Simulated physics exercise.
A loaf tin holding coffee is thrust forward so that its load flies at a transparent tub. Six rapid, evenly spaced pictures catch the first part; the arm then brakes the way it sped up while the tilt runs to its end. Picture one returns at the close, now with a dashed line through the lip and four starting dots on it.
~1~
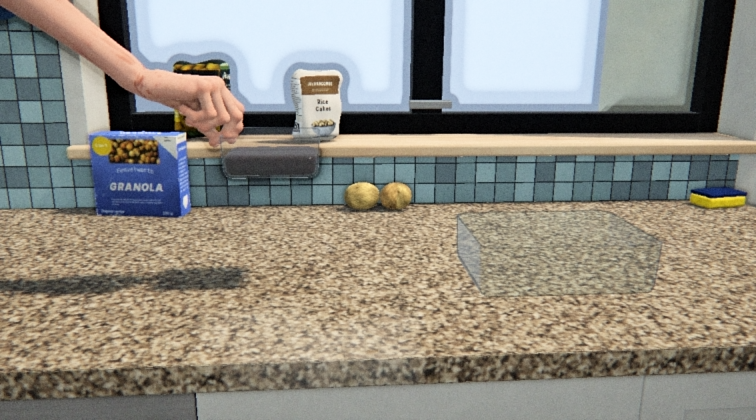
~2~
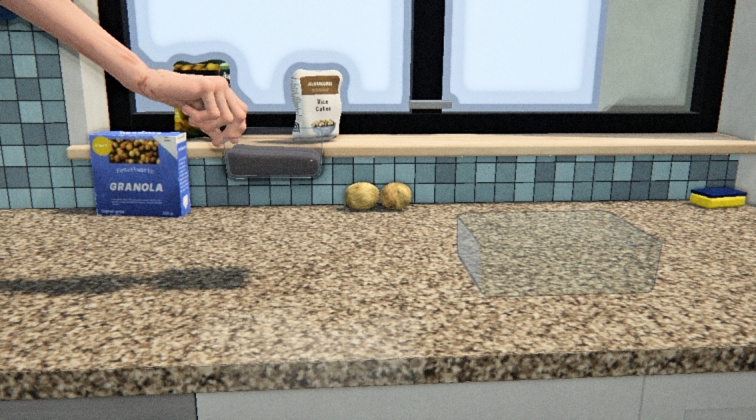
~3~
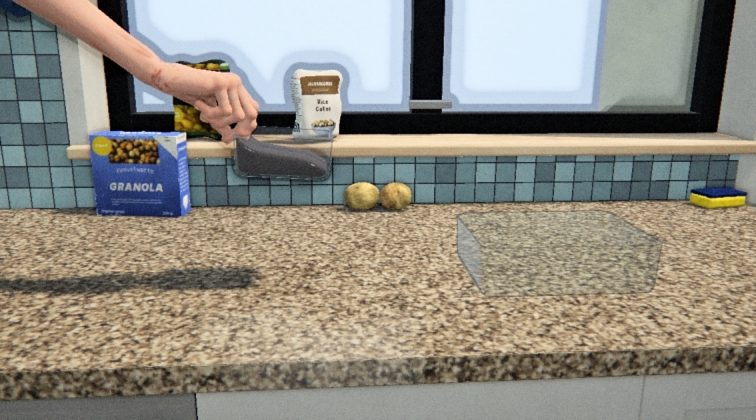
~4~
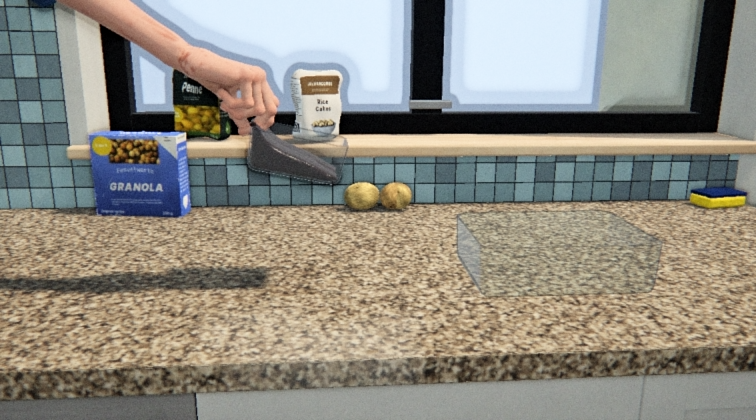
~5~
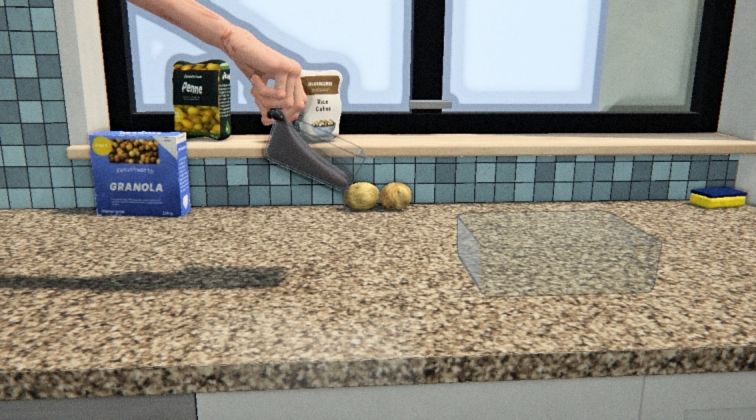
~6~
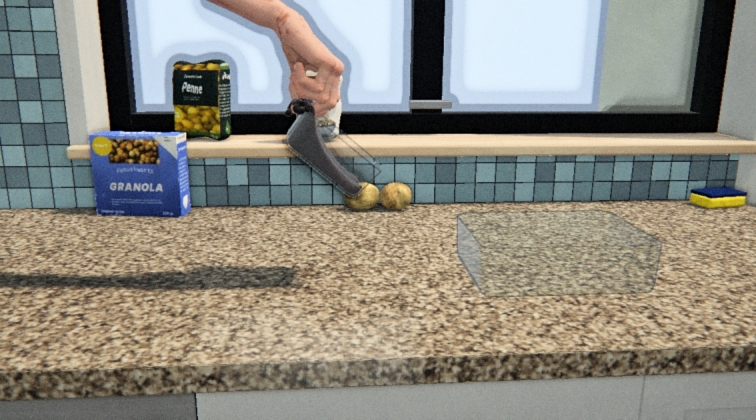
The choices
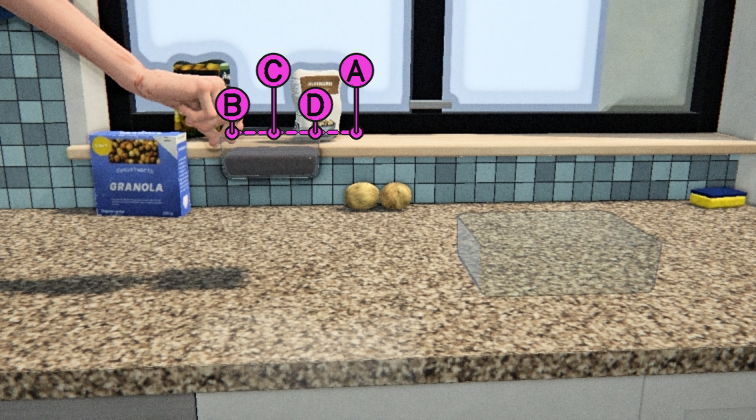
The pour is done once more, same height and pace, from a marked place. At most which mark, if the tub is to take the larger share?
Use spot A.
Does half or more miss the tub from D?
Yes.
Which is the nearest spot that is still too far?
Spot D.
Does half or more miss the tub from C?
Yes, it does.
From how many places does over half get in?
One of the four.
On the marked copy, A at (356, 132); B at (232, 132); C at (273, 132); D at (315, 132).
For spot A, about 70 % lands in the tub, 21 % falls short and 9 % goes beside or beyond.
For spot B, about 0 % lands in the tub, 100 % falls short.
For spot C, about 2 % lands in the tub, 97 % falls short.
For spot D, about 20 % lands in the tub, 76 % falls short and 4 % goes beside or beyond.
